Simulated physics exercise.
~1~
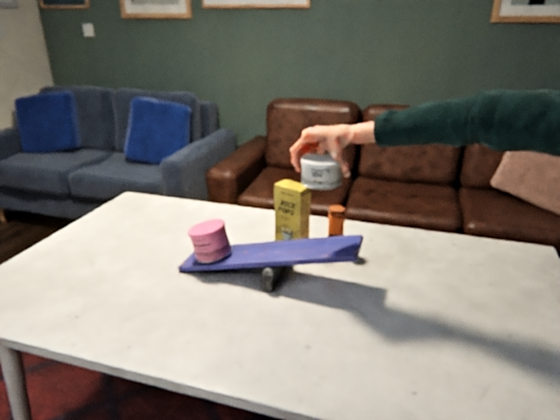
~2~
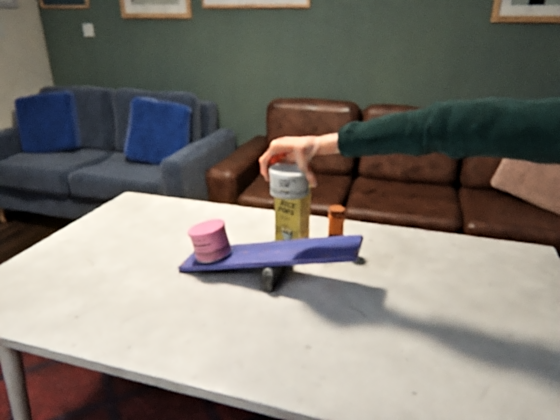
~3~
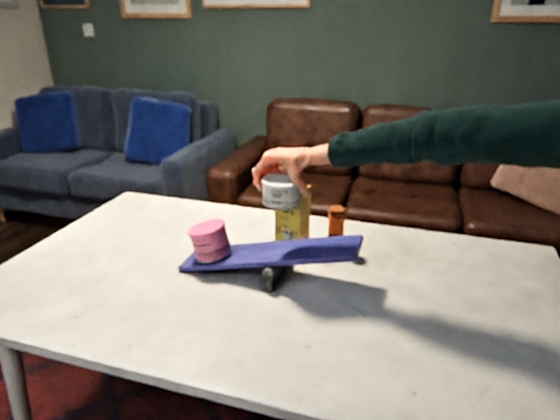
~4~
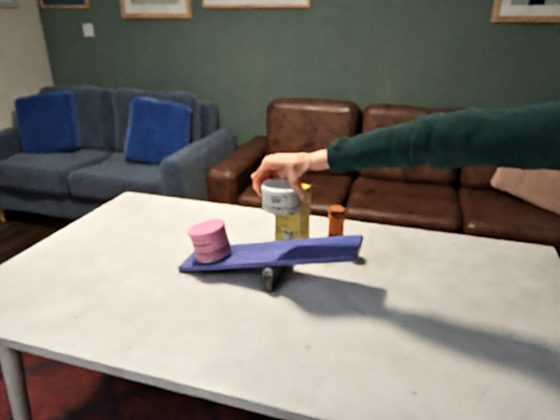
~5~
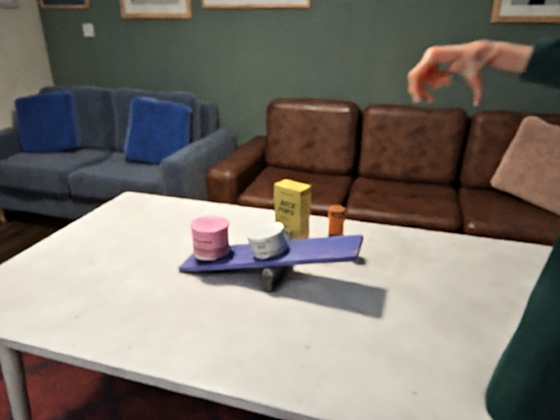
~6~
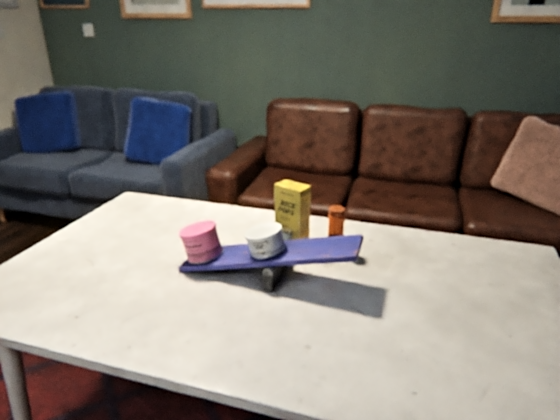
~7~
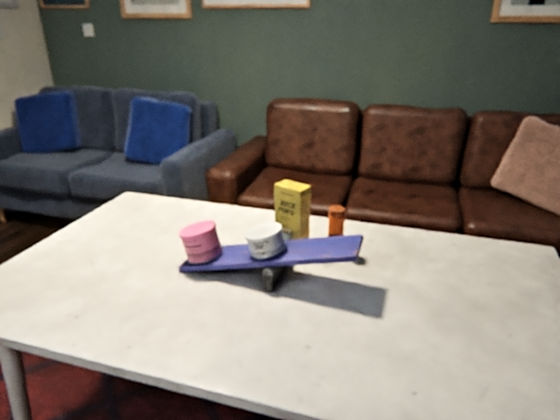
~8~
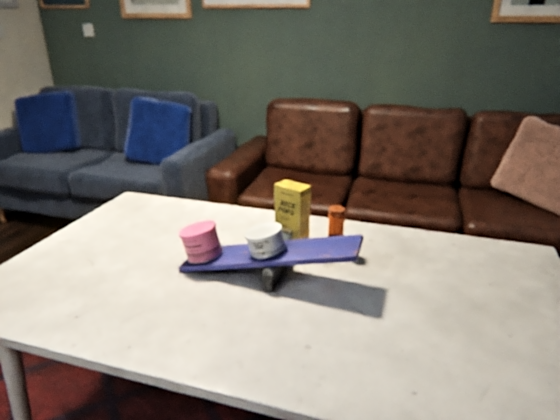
A hand lowered a white tub onto a tilted blue plank seesaw beside a pink tub, then let go and drew away. The pink tub shifted slightly left, and the plank stayed tipped with its left end low, both tubs still on it.
